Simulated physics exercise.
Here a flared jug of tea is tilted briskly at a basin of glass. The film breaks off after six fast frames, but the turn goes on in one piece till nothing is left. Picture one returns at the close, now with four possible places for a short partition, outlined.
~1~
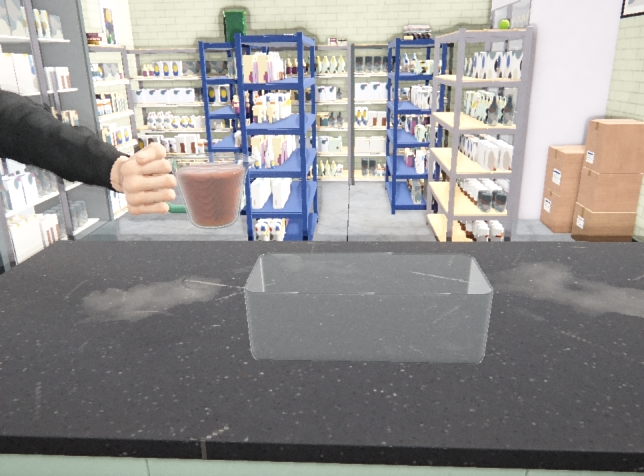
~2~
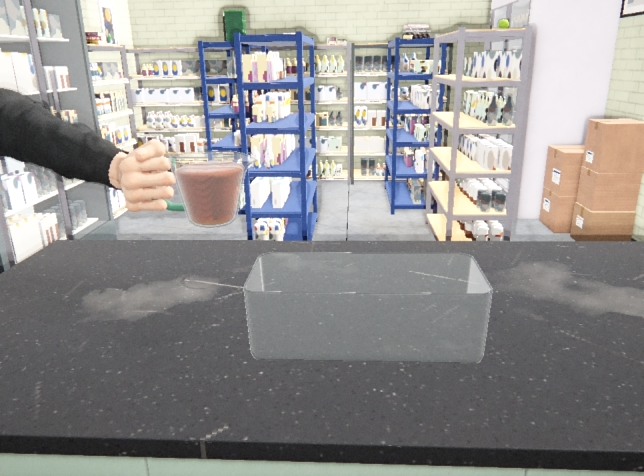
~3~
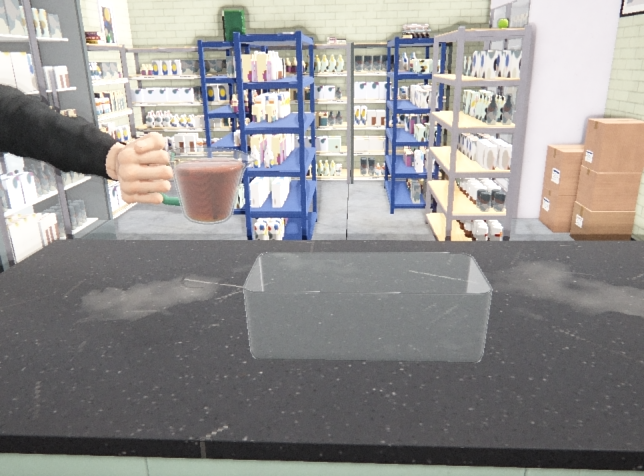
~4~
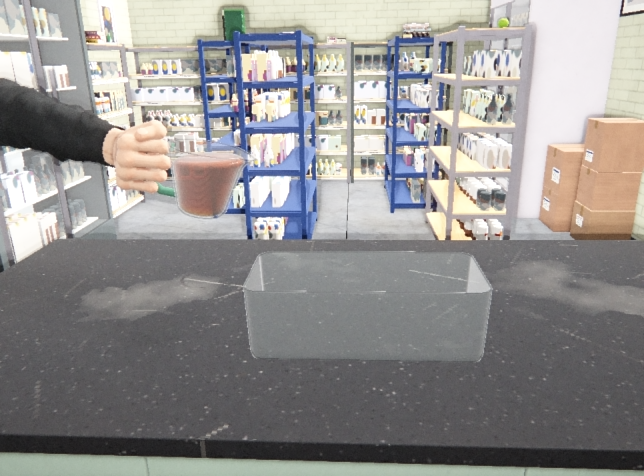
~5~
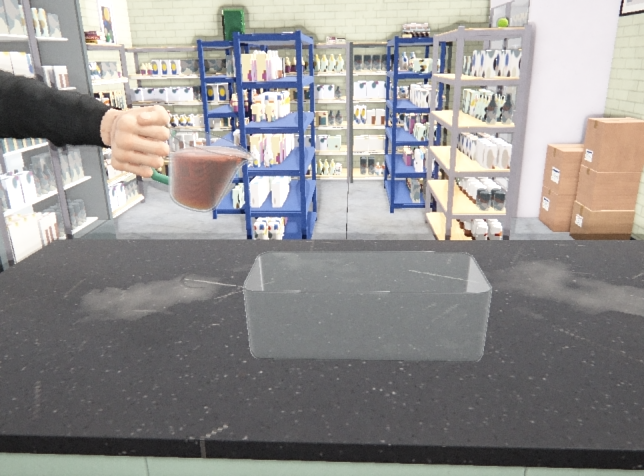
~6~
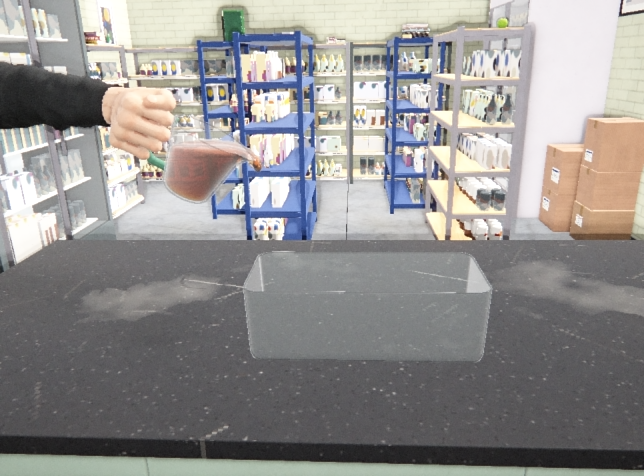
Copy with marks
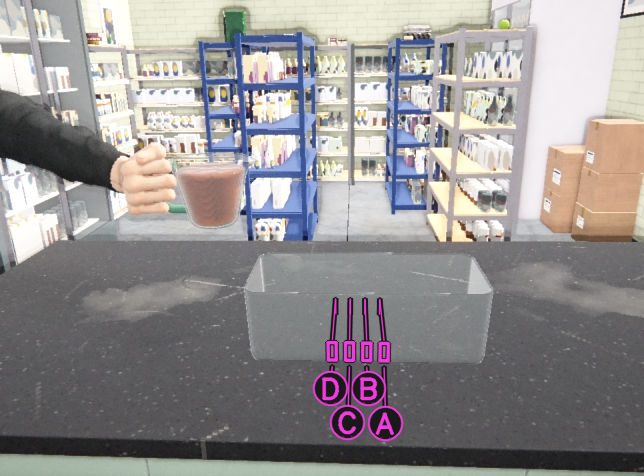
A hand holding a clear jug of reddish-brown tea, tilting it rightward until liquid reaches the lip above a glass basin.
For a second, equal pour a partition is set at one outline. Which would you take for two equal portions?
Slot D does it best.
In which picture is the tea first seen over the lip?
In picture 6.
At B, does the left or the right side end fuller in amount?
The left side.
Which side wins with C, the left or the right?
More ends on the left.
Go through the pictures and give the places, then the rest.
In the first picture, upright, lip at (255, 161); basin from (252, 356) to (483, 360); nothing has left yet.
In the second picture, upright, lip at (254, 160); nothing has left yet.
In the third picture, tipped about 5°, lip at (254, 160); nothing has left yet.
In the fourth picture, tipped about 11°, lip at (254, 159); nothing has left yet.
In the fifth picture, tipped about 20°, lip at (253, 159); nothing has left yet.
In the sixth picture, tipped about 30°, lip at (252, 159); tea is over the lip, down to (259, 169).
On the marked copy, A at (384, 367); B at (366, 366); C at (349, 366); D at (332, 366).
If A is chosen, about 82 % ends left of the wall and 15 % right of it; 3 % is lost outside.
If B is chosen, about 82 % ends left of the wall and 12 % right of it; 6 % is lost outside.
If C is chosen, about 81 % ends left of the wall and 12 % right of it; 6 % is lost outside.
If D is chosen, about 49 % ends left of the wall and 49 % right of it.
